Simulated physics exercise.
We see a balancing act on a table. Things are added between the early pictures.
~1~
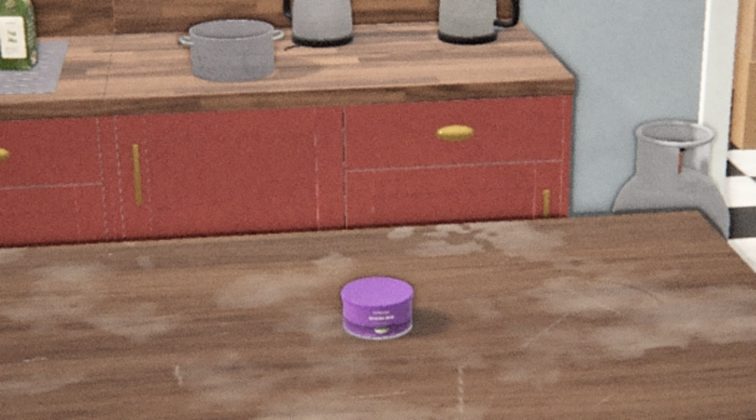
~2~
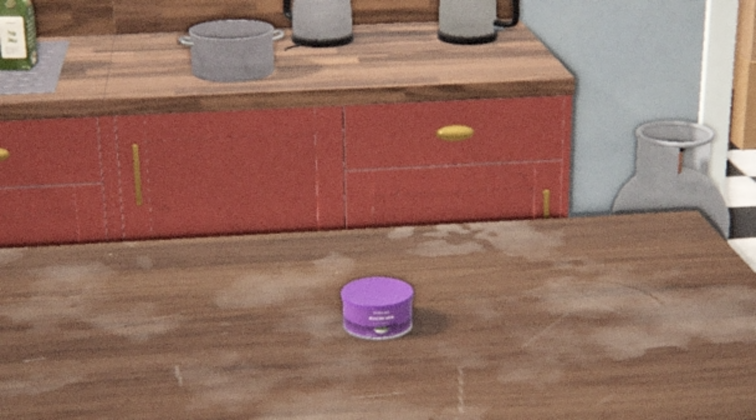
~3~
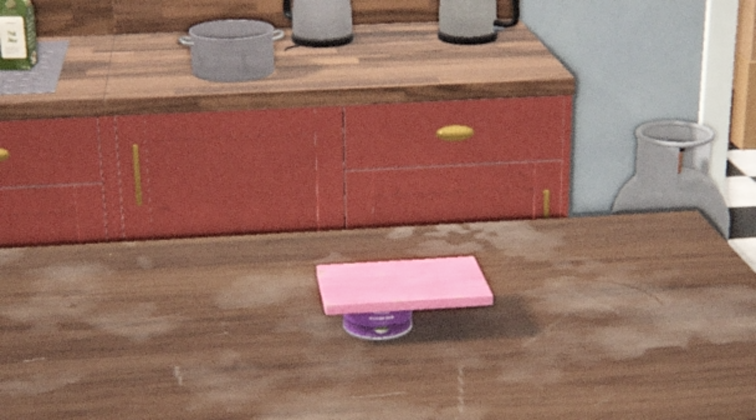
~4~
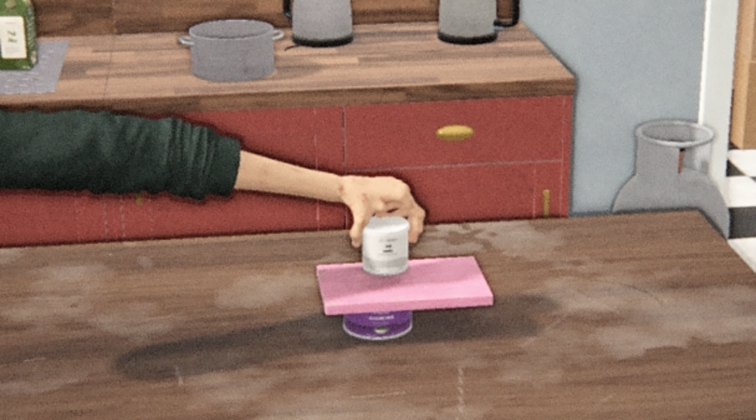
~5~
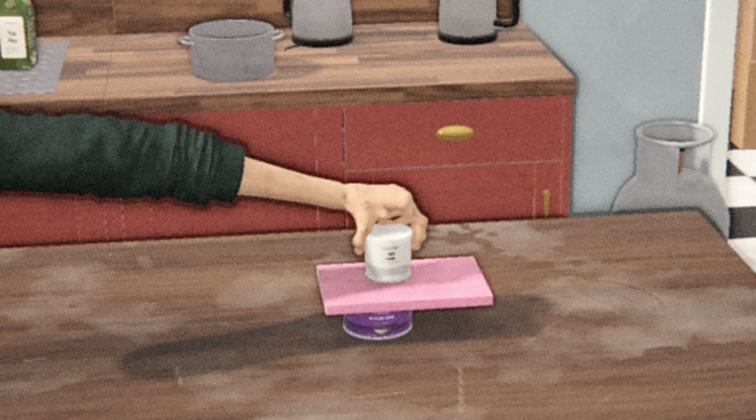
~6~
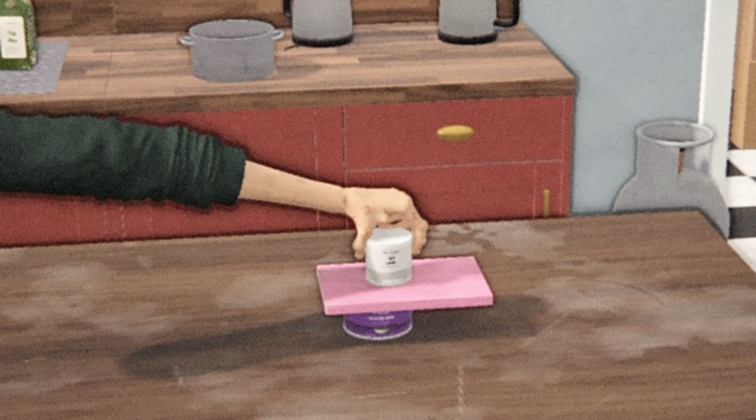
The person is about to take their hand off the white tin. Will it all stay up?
As it turns out, it keeps its balance.
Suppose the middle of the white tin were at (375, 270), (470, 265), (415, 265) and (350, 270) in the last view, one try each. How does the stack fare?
First, it holds; second, it comes apart; third, it holds; fourth, it keeps its balance.
Then, 0.30 s later than the last frame, all is still.
Then, 0.70 s later than the last frame, white tin resting near (388, 257).
When it is over, all 3 as before. End places, in pixels of the last picture, white tin near (388, 257). The stack holds.
